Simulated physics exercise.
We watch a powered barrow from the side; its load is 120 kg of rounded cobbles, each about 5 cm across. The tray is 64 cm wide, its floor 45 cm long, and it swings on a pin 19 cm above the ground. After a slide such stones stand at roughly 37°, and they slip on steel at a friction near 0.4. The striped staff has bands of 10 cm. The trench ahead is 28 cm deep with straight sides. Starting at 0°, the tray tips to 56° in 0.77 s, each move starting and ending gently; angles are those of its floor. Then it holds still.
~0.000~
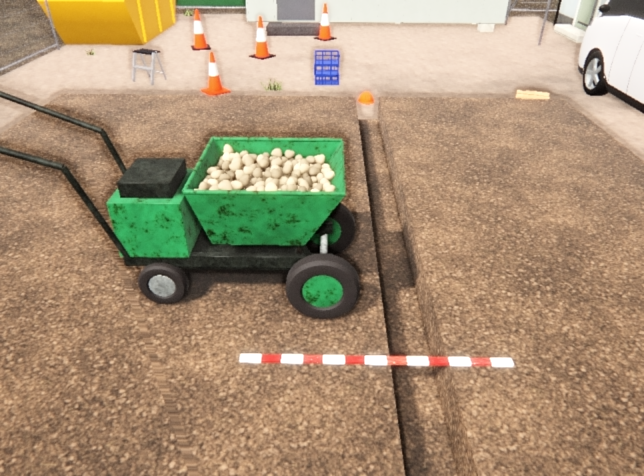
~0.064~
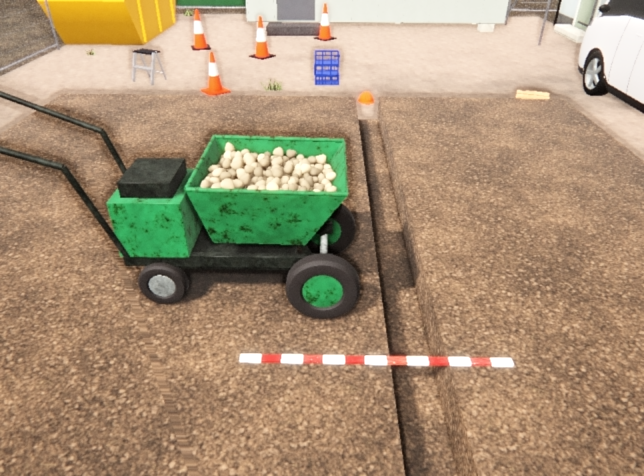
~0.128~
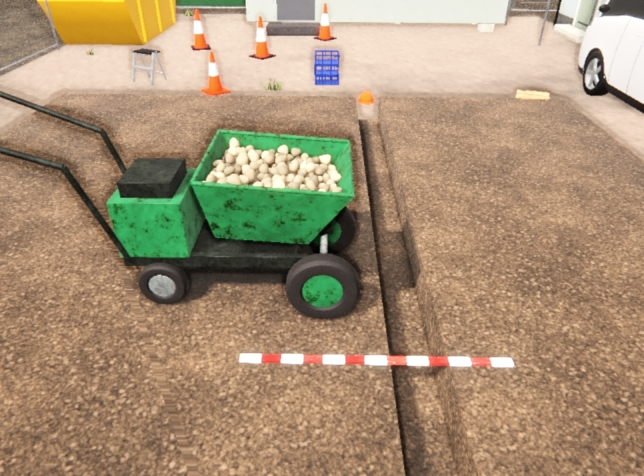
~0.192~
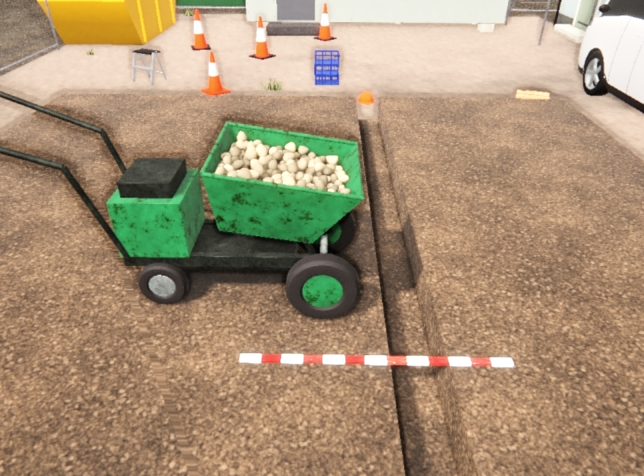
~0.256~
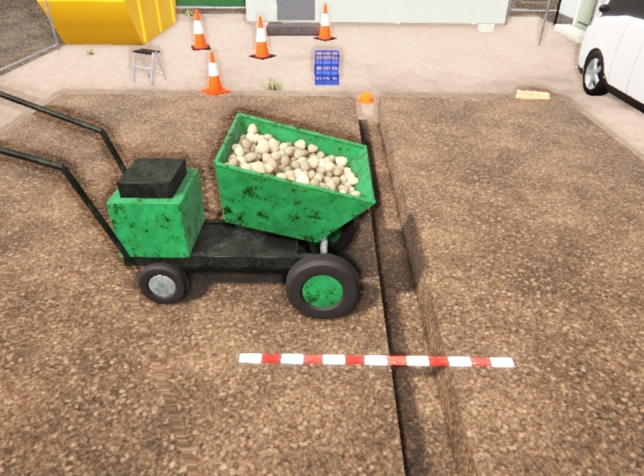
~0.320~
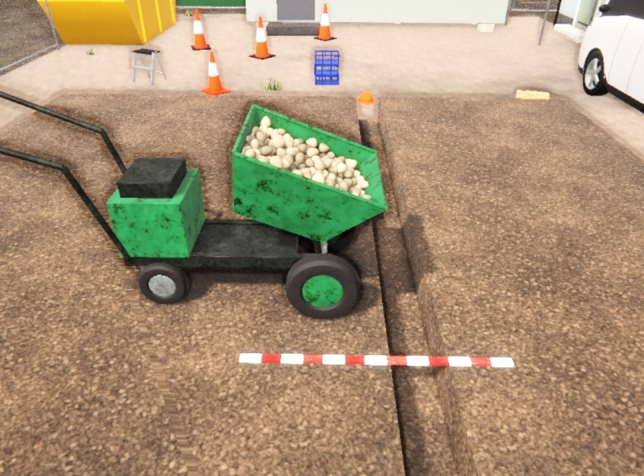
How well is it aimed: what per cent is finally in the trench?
Some 5 per cent of it.
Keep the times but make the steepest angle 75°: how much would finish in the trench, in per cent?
Then about 20 per cent.
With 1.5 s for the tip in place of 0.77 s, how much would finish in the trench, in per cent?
It would be near 5 per cent.
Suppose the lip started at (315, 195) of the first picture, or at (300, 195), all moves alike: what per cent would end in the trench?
About 20 and 25 per cent.
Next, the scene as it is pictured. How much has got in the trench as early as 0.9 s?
About 0 per cent by then.
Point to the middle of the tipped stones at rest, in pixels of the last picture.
Around (469, 285).
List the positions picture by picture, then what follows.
The first frame shows lip at (345, 194), floor tilted 0°, highest stones at (261, 164).
In the second frame, the tray is at 1°, its lip at (347, 194); the top of the load is at (262, 163); the stones move at 0.3 m/s on average.
The third frame shows lip at (353, 196), floor tilted 4°, highest stones at (247, 155); the stones move at 0.5 m/s on average.
In the fourth frame, the tray is at 9°, its lip at (363, 198); the top of the load is at (247, 149); the stones move at 0.7 m/s on average.
The fifth frame shows lip at (374, 203), floor tilted 14°, highest stones at (259, 143); the stones move at 0.9 m/s on average.
In the sixth frame, the tray is at 21°, its lip at (386, 208); the top of the load is at (270, 137); the stones move at 1.0 m/s on average.
After 0.6 s the floor is at 47°; 100 % in the tray; the foremost stones are at (400, 213).
After 0.9 s the floor is at 56°; 93 % in the tray, 2 % in the trench, 4 % past the trench; the foremost stones are at (464, 263).
After 1.2 s the floor is at 56°; 72 % in the tray, 2 % in the trench, 26 % past the trench; the foremost stones are at (544, 292).
After 3.2 s the floor is at 56°; 64 % in the tray, 5 % in the trench, 32 % past the trench; the foremost stones are at (621, 287).
